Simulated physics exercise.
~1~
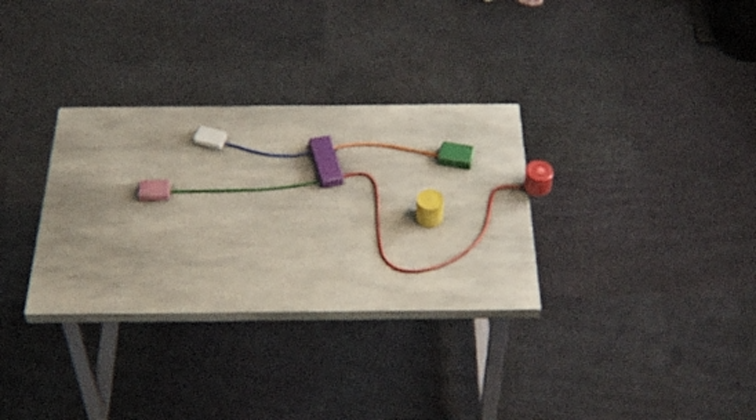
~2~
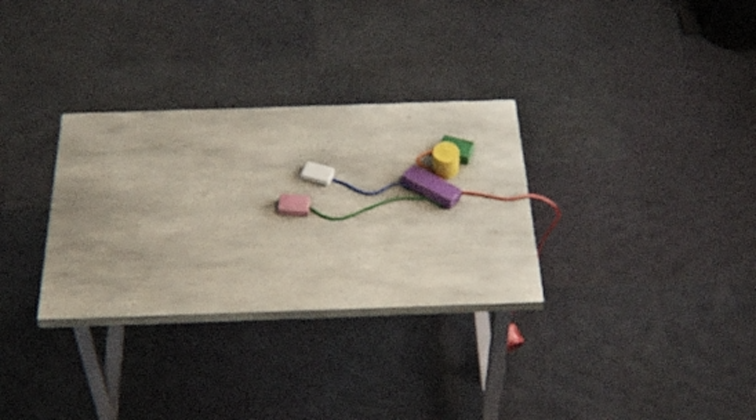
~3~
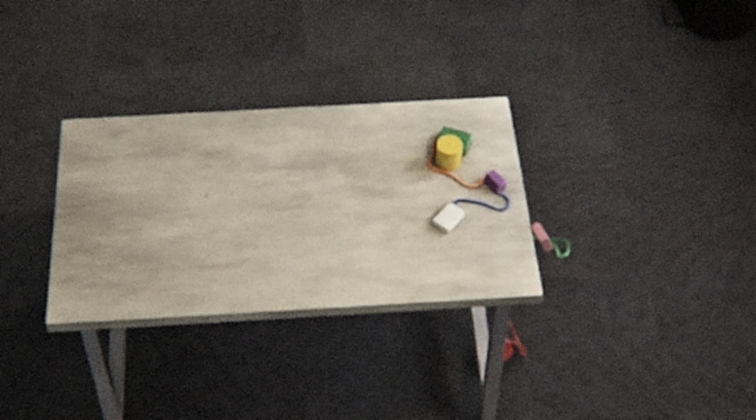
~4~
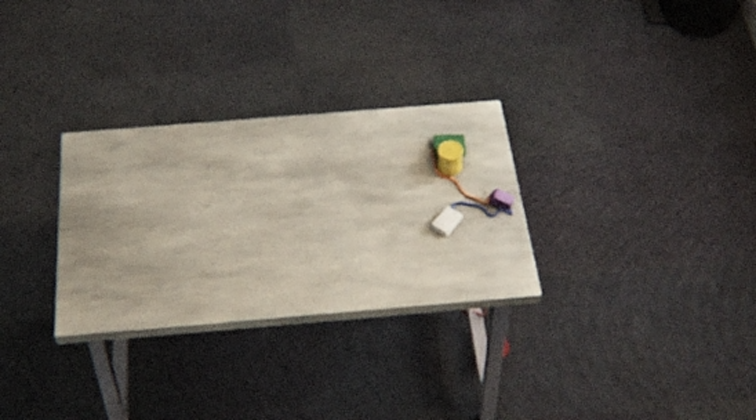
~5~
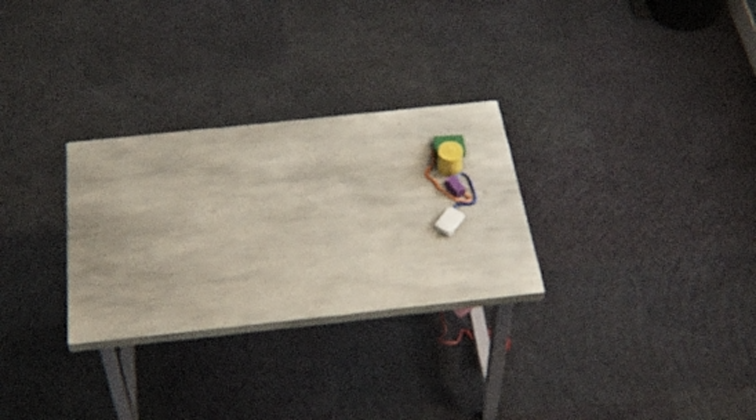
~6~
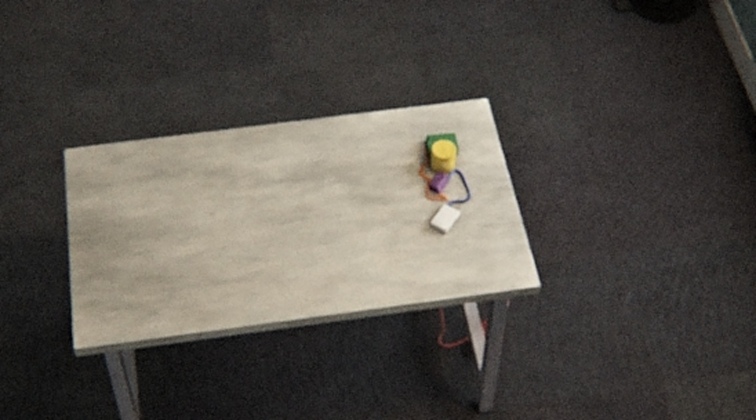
A desk loses a red speaker, then a dragged pink reader, while the white phone stays.
